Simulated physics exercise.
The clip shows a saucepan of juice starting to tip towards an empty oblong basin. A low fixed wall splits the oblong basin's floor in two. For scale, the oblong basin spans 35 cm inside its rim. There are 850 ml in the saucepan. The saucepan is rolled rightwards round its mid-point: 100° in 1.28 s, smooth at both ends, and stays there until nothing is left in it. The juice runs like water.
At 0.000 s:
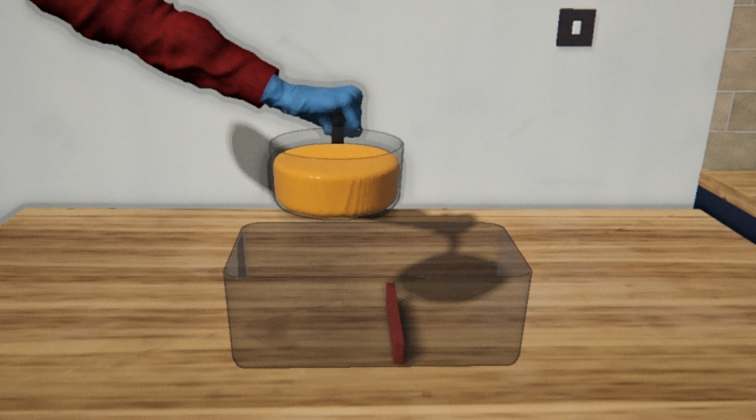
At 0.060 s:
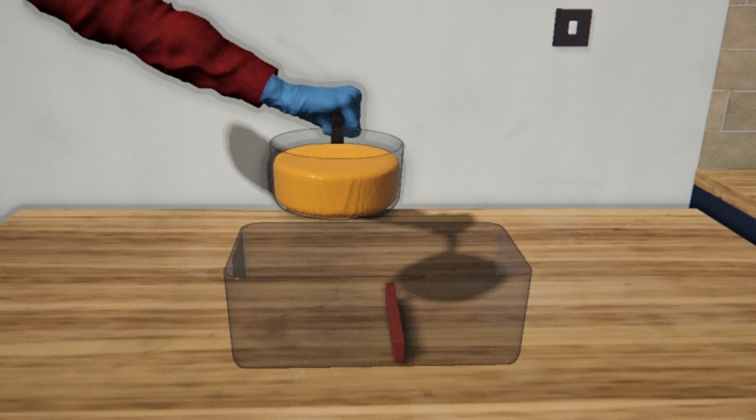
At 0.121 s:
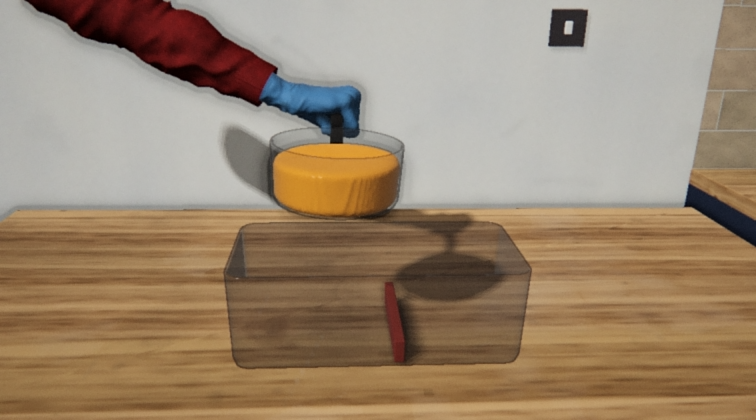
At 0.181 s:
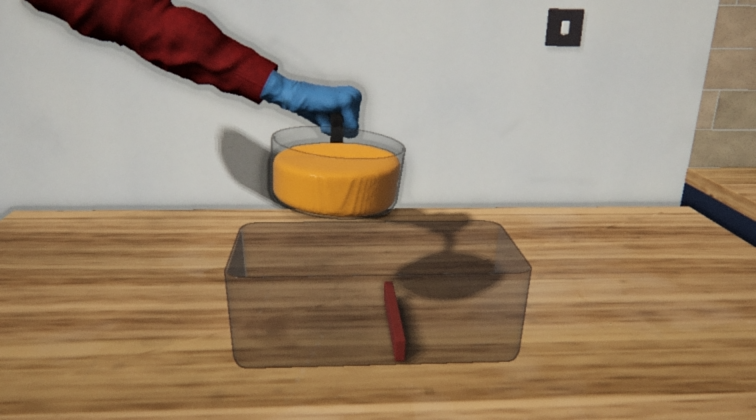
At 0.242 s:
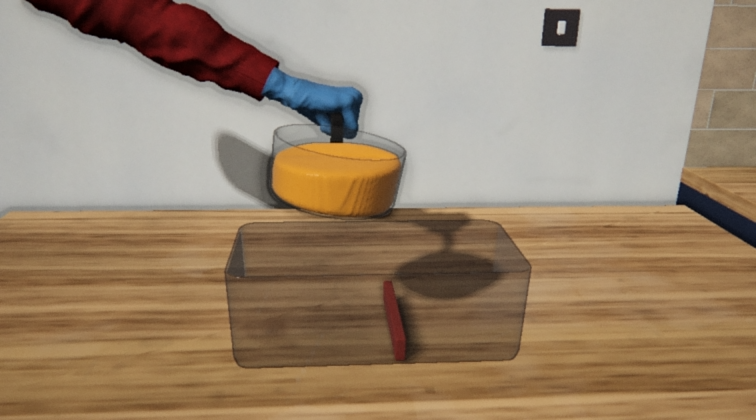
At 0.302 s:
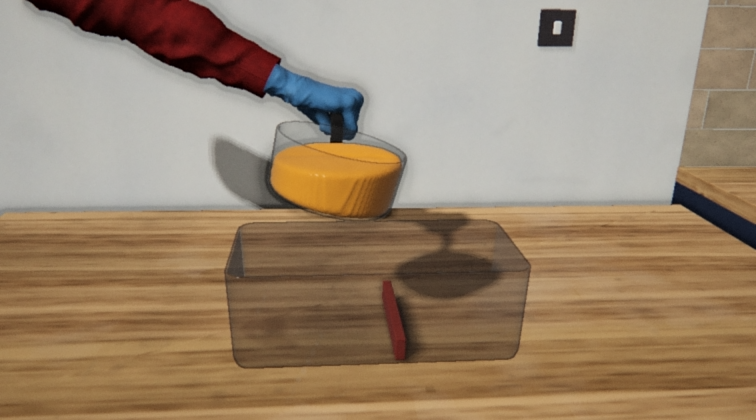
A blue-gloved hand slowly tilts a clear saucepan of orange juice rightwards above an oblong basin.
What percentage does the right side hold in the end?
The far part has some 82 per cent.
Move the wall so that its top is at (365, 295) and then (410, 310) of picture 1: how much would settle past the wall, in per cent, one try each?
In turn about 100 and 65 per cent.
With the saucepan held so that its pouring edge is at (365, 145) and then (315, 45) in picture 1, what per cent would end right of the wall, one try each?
In turn about 55 and 40 per cent.
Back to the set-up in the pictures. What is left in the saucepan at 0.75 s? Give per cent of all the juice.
About 56 per cent.
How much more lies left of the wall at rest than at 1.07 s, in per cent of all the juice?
Near 8 in a hundred.
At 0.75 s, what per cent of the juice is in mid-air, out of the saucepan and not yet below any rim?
Some 26 per cent.
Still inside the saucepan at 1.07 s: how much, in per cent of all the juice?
Near 12 in a hundred.
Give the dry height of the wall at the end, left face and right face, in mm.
Left about 24 mm, right about 0 mm.
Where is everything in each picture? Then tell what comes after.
In the first picture, it leans 0°; its right rim is at (402, 145); the juice meets the walls at (274, 158) and (399, 158); the oblong basin's rim runs from (234, 249) to (516, 249); the wall's top is at (394, 311).
In the second picture, it leans 1°; its right rim is at (403, 145); the juice meets the walls at (274, 157) and (400, 159).
In the third picture, it leans 2°; its right rim is at (403, 146); the juice meets the walls at (274, 157) and (399, 159).
In the fourth picture, it leans 5°; its right rim is at (404, 149); the juice meets the walls at (274, 157) and (399, 159).
In the fifth picture, it leans 9°; its right rim is at (405, 152); the juice meets the walls at (274, 156) and (401, 158).
In the sixth picture, it leans 13°; its right rim is at (405, 157); the juice meets the walls at (274, 157) and (401, 158).
Then, 0.75 s in, the tilt is 63° and 56 per cent is still to pour, 0 is left of the wall and 18 right of it.
Then, 1.07 s in, the tilt is 94° and 12 per cent is still to pour, 10 is left of the wall and 74 right of it.
Then, 1.41 s in, the tilt is 100° and 1 per cent is still to pour, 15 is left of the wall and 83 right of it.
Then, 1.78 s in, the tilt is 100° and 0 per cent is still to pour, 18 is left of the wall and 82 right of it.
Finally, 18 per cent lies left of the wall, 82 right of it and 0 outside.
